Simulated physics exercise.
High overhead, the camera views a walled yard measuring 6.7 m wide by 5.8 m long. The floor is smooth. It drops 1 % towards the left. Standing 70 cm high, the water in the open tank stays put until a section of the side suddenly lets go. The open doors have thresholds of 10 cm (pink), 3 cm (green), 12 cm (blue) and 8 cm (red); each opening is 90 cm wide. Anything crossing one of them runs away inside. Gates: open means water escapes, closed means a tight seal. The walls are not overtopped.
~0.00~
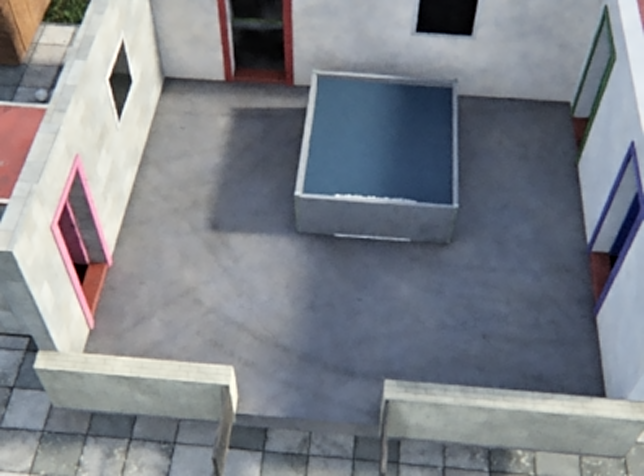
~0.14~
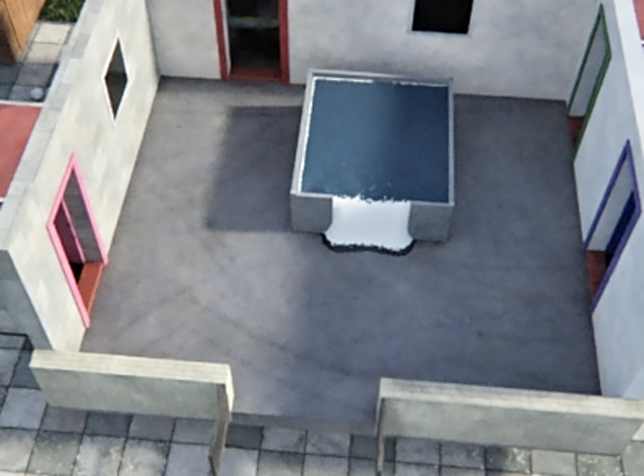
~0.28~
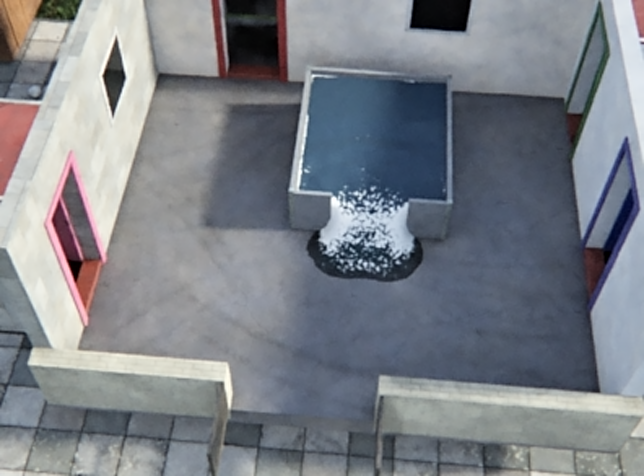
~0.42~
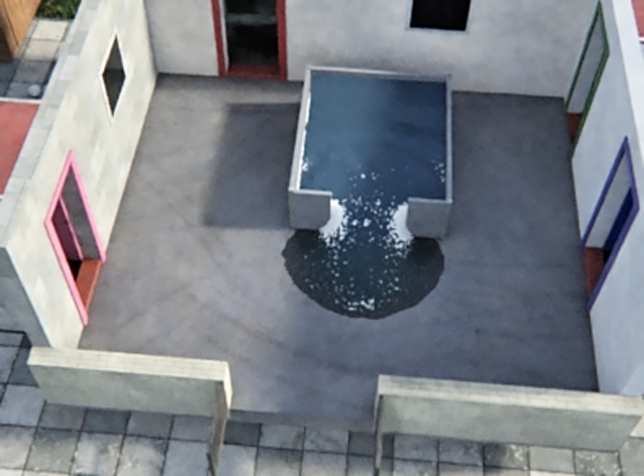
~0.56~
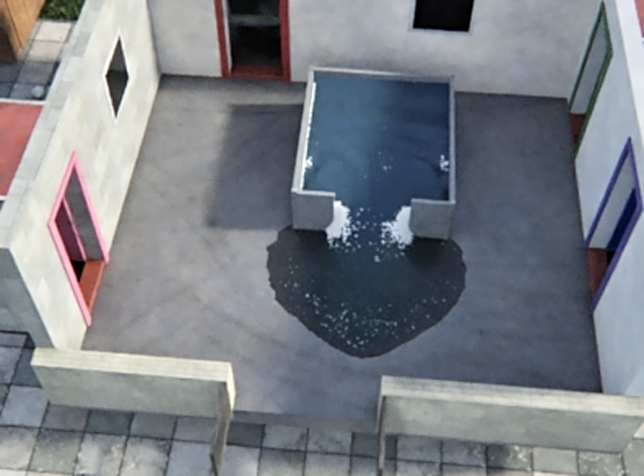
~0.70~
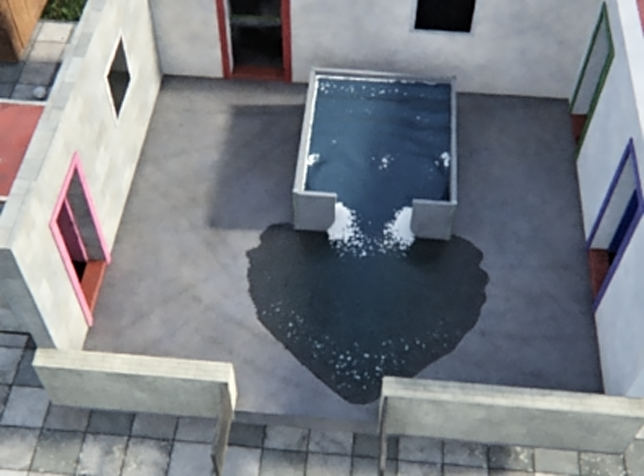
Dark water spills from an open grey tank in a walled yard with a smooth grey floor, seen from high overhead. Pale walls surround it, with a pink-framed doorway at left, a red one at the back, green and blue ones at right, and a gap in the low front wall. White, foaming water bursts through the tank's near side, then fans into a widening dark pool towards the front gap, while the view barely shifts.
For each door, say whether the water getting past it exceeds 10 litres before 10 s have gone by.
By that time: The pink door stays at or below 10 litres; the green door exceeds 10 litres; the blue door stays at or below 10 litres; the red door stays at or below 10 litres.
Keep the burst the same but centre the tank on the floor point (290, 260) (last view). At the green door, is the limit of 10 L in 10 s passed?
Then the green door stays within it.
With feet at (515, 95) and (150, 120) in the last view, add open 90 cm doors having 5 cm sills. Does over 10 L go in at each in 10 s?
The first door gets there and the second falls short.
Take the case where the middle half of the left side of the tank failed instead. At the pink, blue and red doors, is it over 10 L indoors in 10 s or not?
Result: Pink limit passed, blue limit not passed, red limit passed.
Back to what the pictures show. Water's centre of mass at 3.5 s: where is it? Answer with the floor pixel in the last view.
Around (383, 233).
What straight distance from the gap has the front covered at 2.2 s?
Distance: Approx. 4.6 m.
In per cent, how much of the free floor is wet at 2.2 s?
Some 40 per cent of the floor is wet.
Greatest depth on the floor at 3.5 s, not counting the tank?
Depth max: Approx. 26 cm.
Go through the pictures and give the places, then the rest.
In the first picture, the open tank at (380, 139) is whole and still, 70 cm deep.
In the second picture, the front is at (328, 240), 0.6 m from the gap at (370, 223); 0.2 m2 of floor is under water; 70 cm left at the back of the open tank.
In the third picture, water pours out at (368, 222) and has run 0.9 m, to (324, 265); typically 11 cm deep outside, 70 cm at the open tank's back.
In the fourth picture, water pours out at (368, 221) and has run 1.4 m, to (381, 313); typically 8 cm deep outside, 70 cm at the open tank's back.
In the fifth picture, water pours out at (371, 222) and has run 2.0 m, to (355, 351); typically 6 cm deep outside, 70 cm at the open tank's back.
In the sixth picture, the front is at a hidden place, 2.6 m from the gap at (373, 222); 5.4 m2 of floor is under water; 67 cm left at the back of the open tank.
After 1.4 s water covers 30 % of the floor and is deepest (40 cm) near (369, 242); pink door not reached, green door not reached, blue door not reached, red door not reached.
After 2.2 s water covers 40 % of the floor and is deepest (38 cm) near (606, 422); pink door not reached, green door not reached, blue door not reached, red door not reached.
After 3.5 s water covers 50 % of the floor and is deepest (26 cm) near (577, 420); pink door 8 cm at the sill, 0 L in, green door not reached, blue door 6 cm at the sill, 0 L in, red door not reached.
After 6.0 s water covers 85 % of the floor and is deepest (16 cm) near (415, 407); pink door 7 cm at the sill, 0 L in, green door 2 cm at the sill, 0 L in, blue door 7 cm at the sill, 0 L in, red door not reached.
After 10.0 s water covers 95 % of the floor and is deepest (11 cm) near (162, 80); pink door 5 cm at the sill, 0 L in, green door 8 cm at the sill, 30 L in, blue door 4 cm at the sill, 0 L in, red door 8 cm at the sill, 1 L in.
